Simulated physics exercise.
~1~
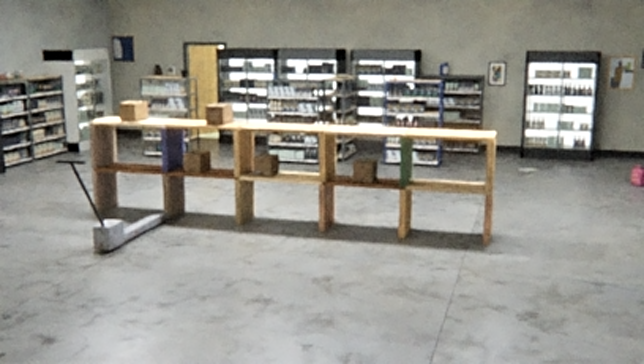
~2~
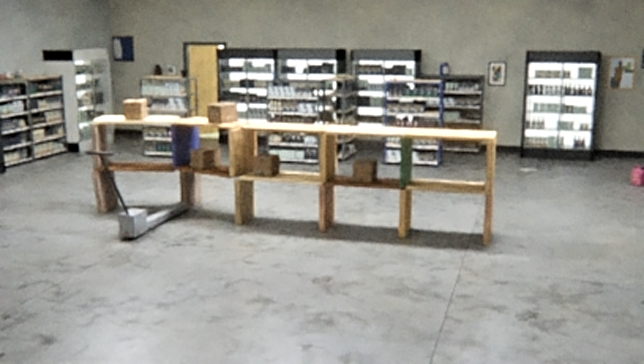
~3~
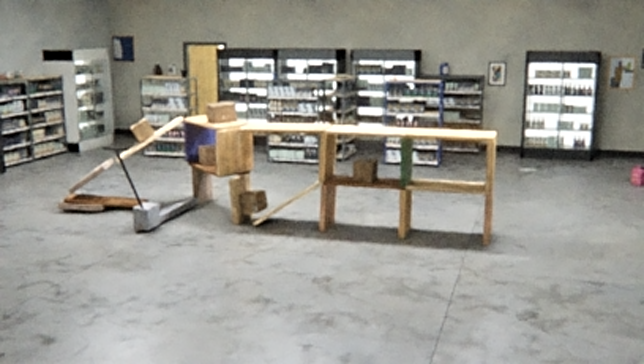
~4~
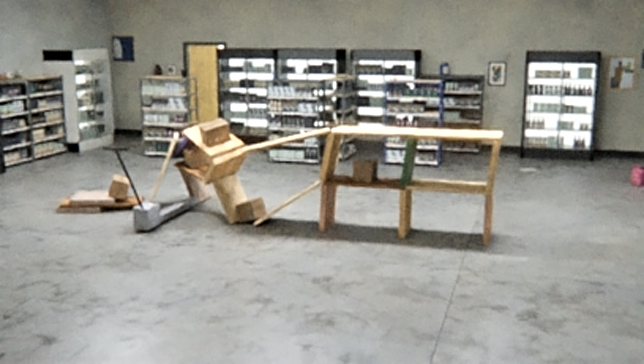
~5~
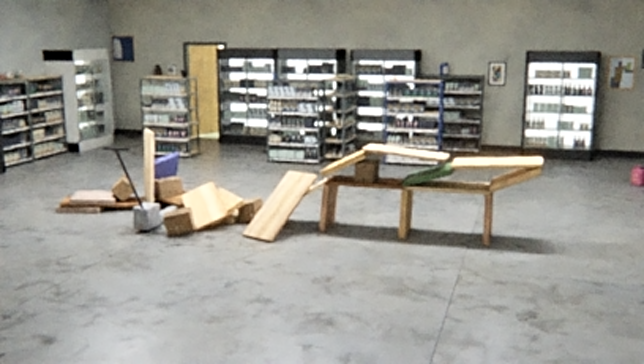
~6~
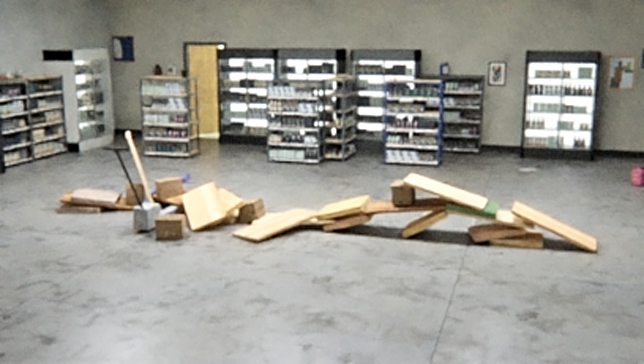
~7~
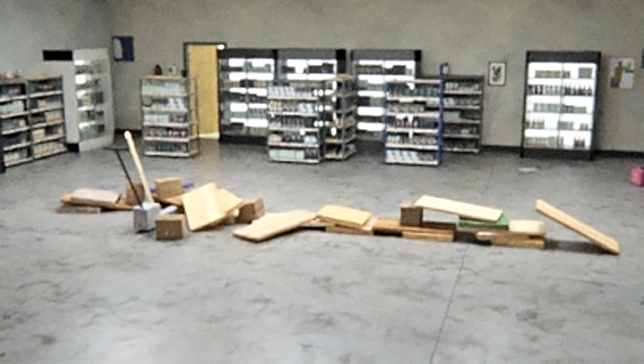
To begin with, a long two-tier shelf of pale timber boards stands on a concrete floor, with cartons on it and a blue and a green upright among its supports. A narrow floor jack at the left end moves right, pushing the base of an upright. The leftmost boards drop and slope to the floor, and then the section around the blue upright leans and crumples. The collapse travels right, and the remaining uprights tip over, the green one included. Finally the whole shelf lies in a low line of scattered boards and cartons beside the motionless jack.
